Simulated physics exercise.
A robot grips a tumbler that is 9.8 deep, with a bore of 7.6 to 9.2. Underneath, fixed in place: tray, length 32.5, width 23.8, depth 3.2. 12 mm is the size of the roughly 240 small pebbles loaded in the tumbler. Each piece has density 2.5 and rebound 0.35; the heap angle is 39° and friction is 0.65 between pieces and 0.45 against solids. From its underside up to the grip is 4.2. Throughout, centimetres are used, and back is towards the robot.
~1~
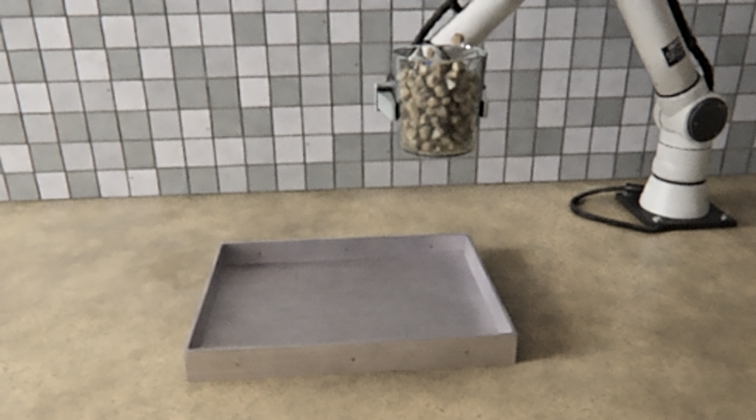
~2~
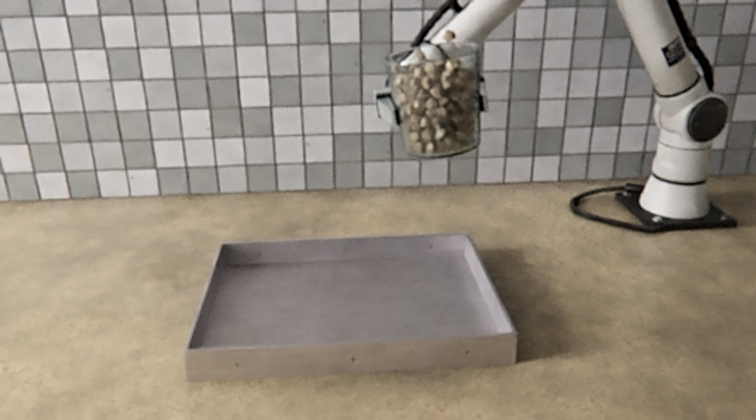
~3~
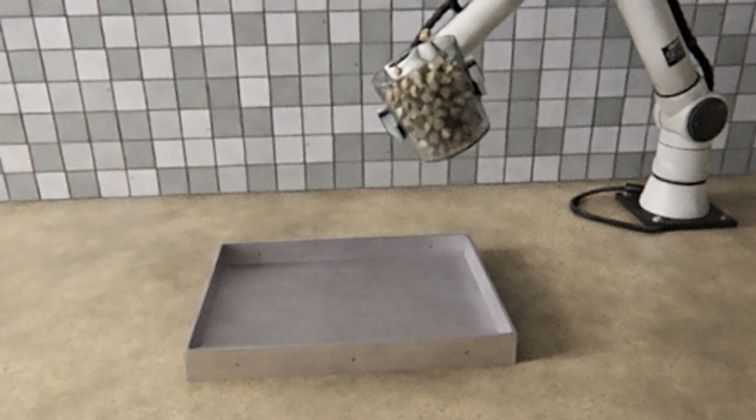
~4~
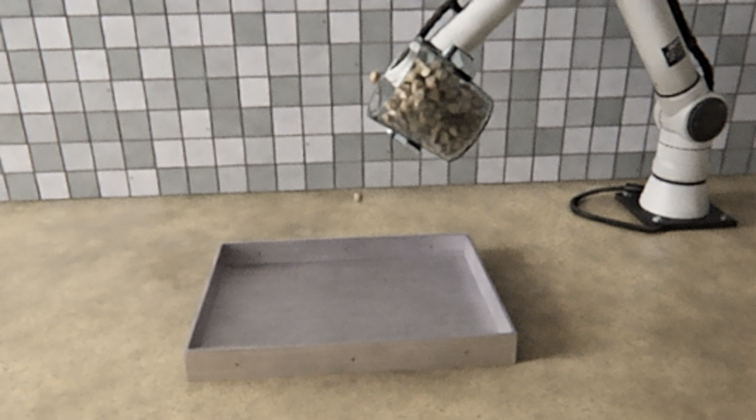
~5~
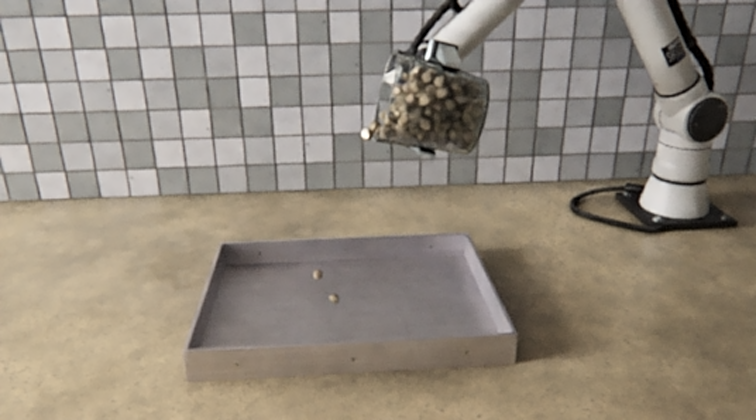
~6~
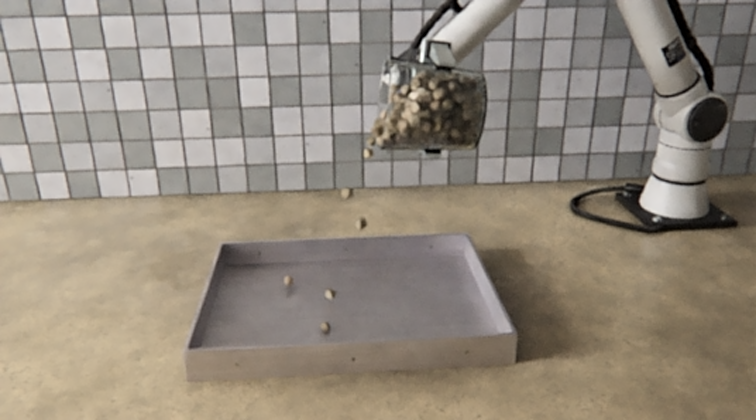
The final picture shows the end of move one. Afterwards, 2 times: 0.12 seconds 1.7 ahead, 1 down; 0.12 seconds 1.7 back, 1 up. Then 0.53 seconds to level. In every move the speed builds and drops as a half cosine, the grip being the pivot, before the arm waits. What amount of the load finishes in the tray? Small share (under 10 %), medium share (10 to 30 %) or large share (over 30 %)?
A medium share.
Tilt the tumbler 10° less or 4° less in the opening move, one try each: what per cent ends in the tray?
About 5 and 10 %.
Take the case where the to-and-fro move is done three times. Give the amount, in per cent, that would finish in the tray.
Estimate for that case: 25 %.
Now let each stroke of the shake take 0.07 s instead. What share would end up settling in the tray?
Then about 30 per cent.
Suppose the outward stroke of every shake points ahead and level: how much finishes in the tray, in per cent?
You'd expect near 30 percent of it there.
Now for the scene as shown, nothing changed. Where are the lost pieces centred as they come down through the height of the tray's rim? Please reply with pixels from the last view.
About at (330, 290).
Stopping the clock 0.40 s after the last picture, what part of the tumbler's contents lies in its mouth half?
Roughly 45 %.
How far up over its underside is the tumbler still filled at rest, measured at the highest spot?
I'd put it at close to 9.5 centimetres.
Then, 0.40 s after the last picture, tilted 83° forward, highest piece 26 above the table; 208 in the tumbler, 22 in the tray, 9 in flight or on a rim.
Then, 0.81 s after the last picture, tilted 26° forward, highest piece 28 above the table; 193 in the tumbler, 46 in the tray.
Then, 1.21 s after the last picture, level, highest piece 29 above the table; 193 in the tumbler, 46 in the tray.
Then, 2.26 s after the last picture, level, highest piece 29 above the table; 193 in the tumbler, 46 in the tray.
Final count, 193 in the tumbler, 46 in the tray. That is 19 % in the tray.
